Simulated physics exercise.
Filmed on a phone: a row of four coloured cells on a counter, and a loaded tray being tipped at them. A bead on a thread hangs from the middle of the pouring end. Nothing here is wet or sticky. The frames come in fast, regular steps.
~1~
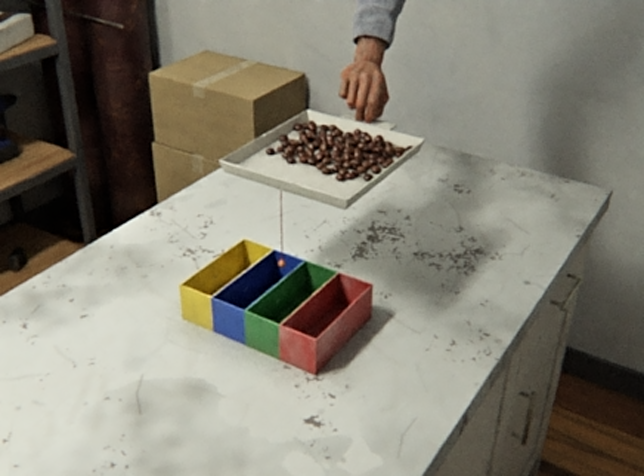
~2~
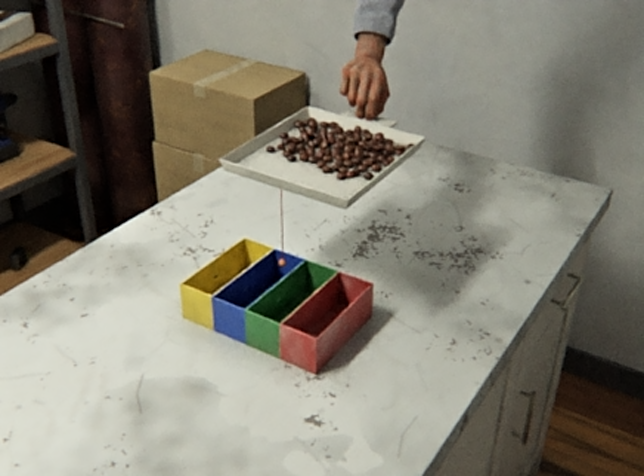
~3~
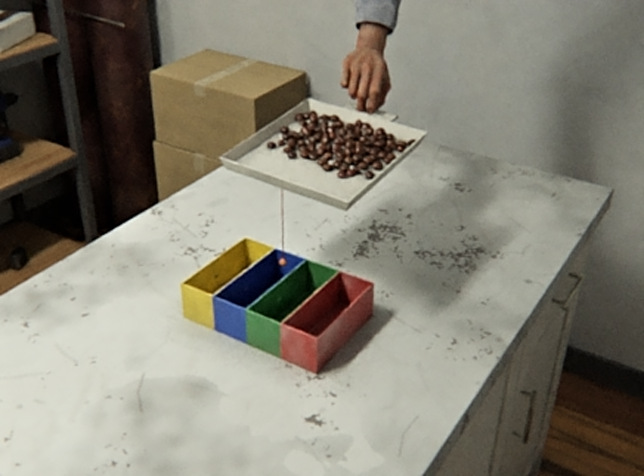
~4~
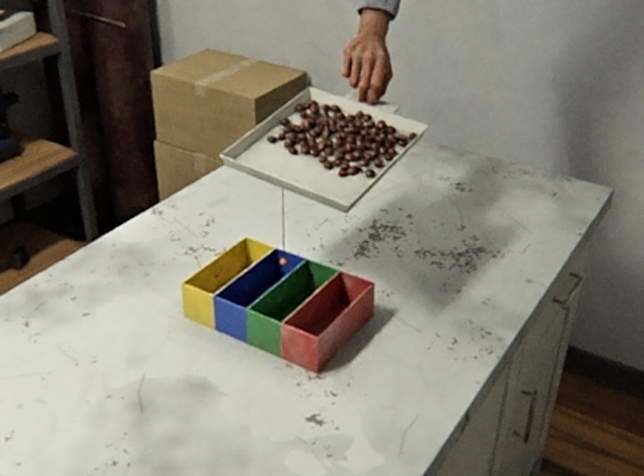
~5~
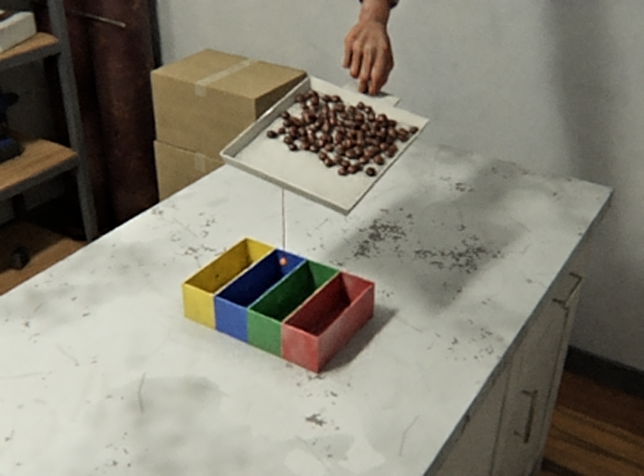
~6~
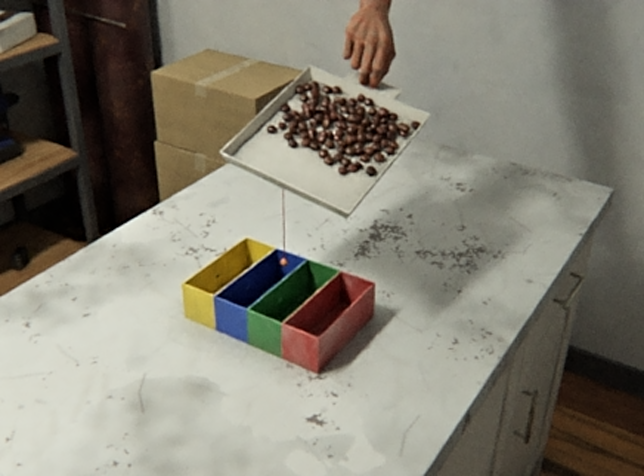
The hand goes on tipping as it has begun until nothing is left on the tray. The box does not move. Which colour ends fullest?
Fullest: The red cell.
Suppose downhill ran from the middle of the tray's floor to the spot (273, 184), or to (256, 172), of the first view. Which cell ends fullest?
At the first place the yellow one, at the second the cell in yellow.
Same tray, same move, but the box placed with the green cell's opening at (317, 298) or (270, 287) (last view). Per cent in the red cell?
About 40 and 40 per cent.
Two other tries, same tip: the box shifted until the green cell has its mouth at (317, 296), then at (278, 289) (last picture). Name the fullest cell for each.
The first try: That green cell. The second: The red cell.
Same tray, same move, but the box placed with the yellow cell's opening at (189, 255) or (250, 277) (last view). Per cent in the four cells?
In turn 10 and 100 in a hundred.
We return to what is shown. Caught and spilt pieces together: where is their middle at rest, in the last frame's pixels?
Roughly at (326, 331).
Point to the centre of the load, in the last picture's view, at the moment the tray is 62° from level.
Roughly at (336, 194).
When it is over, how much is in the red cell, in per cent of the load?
Roughly 70 in a hundred.
Just after the last frame, tray tipped steeply; almost all on the tray; about a tenth falling or outside the box.
A moment on, tray tipped right over; about a tenth on the tray; roughly half in the red cell; about a tenth in the green cell; roughly a quarter falling or outside the box.
Further on, tray tipped past a quarter turn; roughly two thirds in the red cell; roughly a quarter in the green cell; about a tenth falling or outside the box.
When it is over, tray tipped past a quarter turn; roughly two thirds in the red cell; roughly a quarter in the green cell; not one in the blue cell; not one in the yellow cell; about a tenth outside the box.
